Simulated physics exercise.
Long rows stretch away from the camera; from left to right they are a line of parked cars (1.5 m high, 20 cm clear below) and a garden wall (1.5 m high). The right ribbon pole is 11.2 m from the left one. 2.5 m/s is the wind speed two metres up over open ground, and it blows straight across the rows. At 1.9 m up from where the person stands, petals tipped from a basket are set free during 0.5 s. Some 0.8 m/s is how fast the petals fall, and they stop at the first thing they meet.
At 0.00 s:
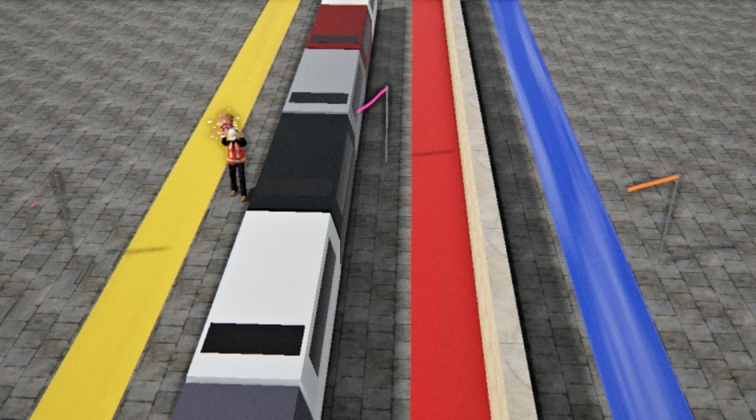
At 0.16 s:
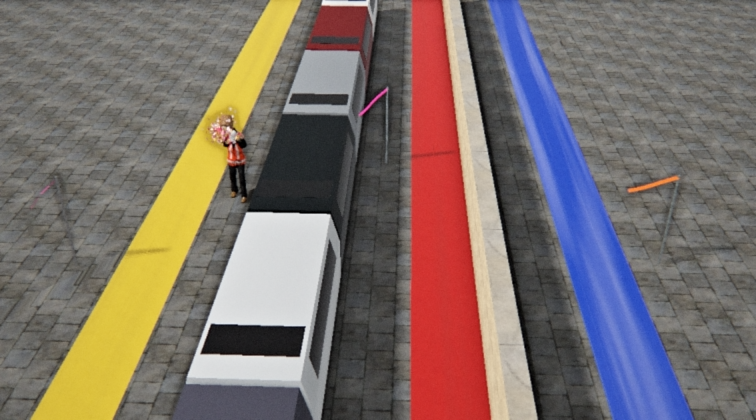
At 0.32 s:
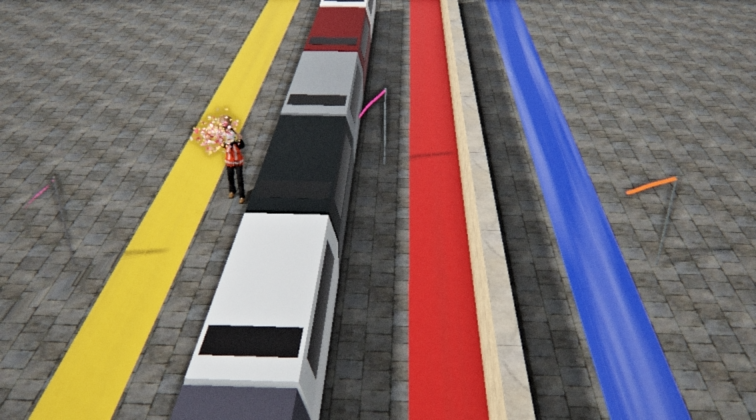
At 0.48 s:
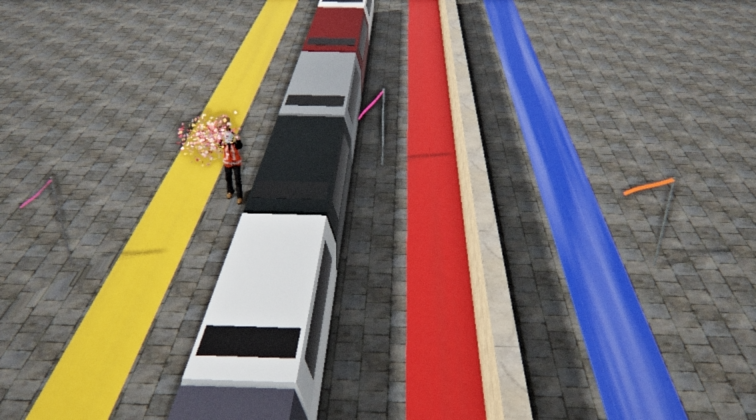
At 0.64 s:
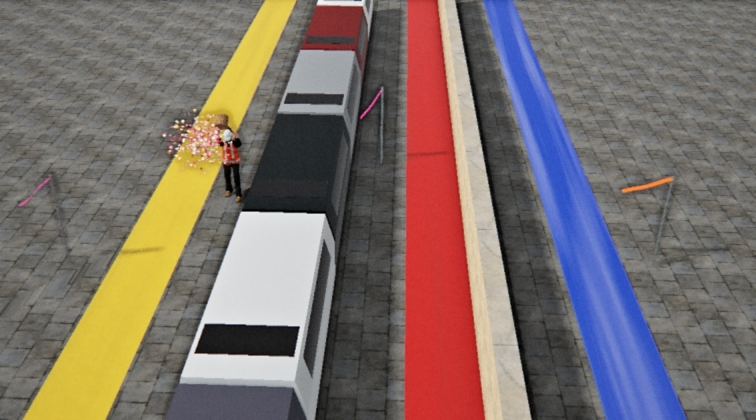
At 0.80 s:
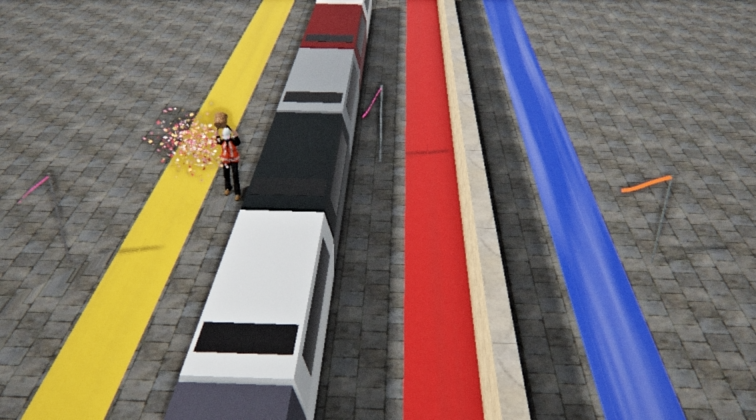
Person in an orange vest standing beside parked cars while pink petals drift left, spreading out over a yellow strip.
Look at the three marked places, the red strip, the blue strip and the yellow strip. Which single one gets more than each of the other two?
I would say the yellow one.
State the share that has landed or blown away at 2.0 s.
I'd put it at around 15 per cent.
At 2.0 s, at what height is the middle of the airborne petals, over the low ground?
I'd put it close to 0.6 metres up.
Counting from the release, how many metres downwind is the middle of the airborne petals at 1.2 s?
Roughly 1.0 m.
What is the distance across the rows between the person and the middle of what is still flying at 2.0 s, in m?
Estimate: Some 1.0 m.
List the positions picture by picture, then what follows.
The first picture shows the petals in the air span x = 215 to 235 around y = 125 and it comes from (227, 127).
The second picture shows the right ribbon ends at (629, 191), leaning 70 degrees to the left, the petals in the air span x = 210 to 235 around y = 130, the red one passes (442, 255), the blue one passes (595, 259) and the yellow one passes (159, 248).
The third picture shows the inner ribbon ends at (359, 117), leaning 40 degrees to the left, the petals in the air span x = 200 to 230 around y = 135 and the top of the garden wall crosses (478, 154).
The fourth picture shows the left ribbon ends at (21, 207), leaning 50 degrees to the left, the petals in the air span x = 190 to 230 around y = 140, the red one passes (434, 195), the blue one passes (568, 198) and the yellow one passes (186, 188).
The fifth picture shows the right ribbon ends at (623, 191), leaning 70 degrees to the left and the petals in the air span x = 175 to 225 around y = 140.
The sixth picture shows the petals in the air span x = 165 to 220 around y = 145 and the top of the line of parked cars crosses (300, 148).
After 1.2 s, 0 % is no longer flying here, and 0 % lies on the red strip, 0 % on the blue strip and 0 % on the yellow strip; the middle of what still flies is 1.2 m above the low ground, near (186, 159).
After 2.0 s, 16 % is no longer flying here, and 0 % lies on the red strip, 0 % on the blue strip and 5 % on the yellow strip; the middle of what still flies is 0.7 m above the low ground, near (183, 179).
After 3.5 s, 79 % is no longer flying here, and 0 % lies on the red strip, 0 % on the blue strip and 31 % on the yellow strip; the middle of what still flies is 0.3 m above the low ground, near (158, 192).
After 8.0 s, 100 % is no longer flying here, and 0 % lies on the red strip, 0 % on the blue strip and 38 % on the yellow strip.
After 45.0 s, 100 % is no longer flying here, and 0 % lies on the red strip, 0 % on the blue strip and 38 % on the yellow strip.
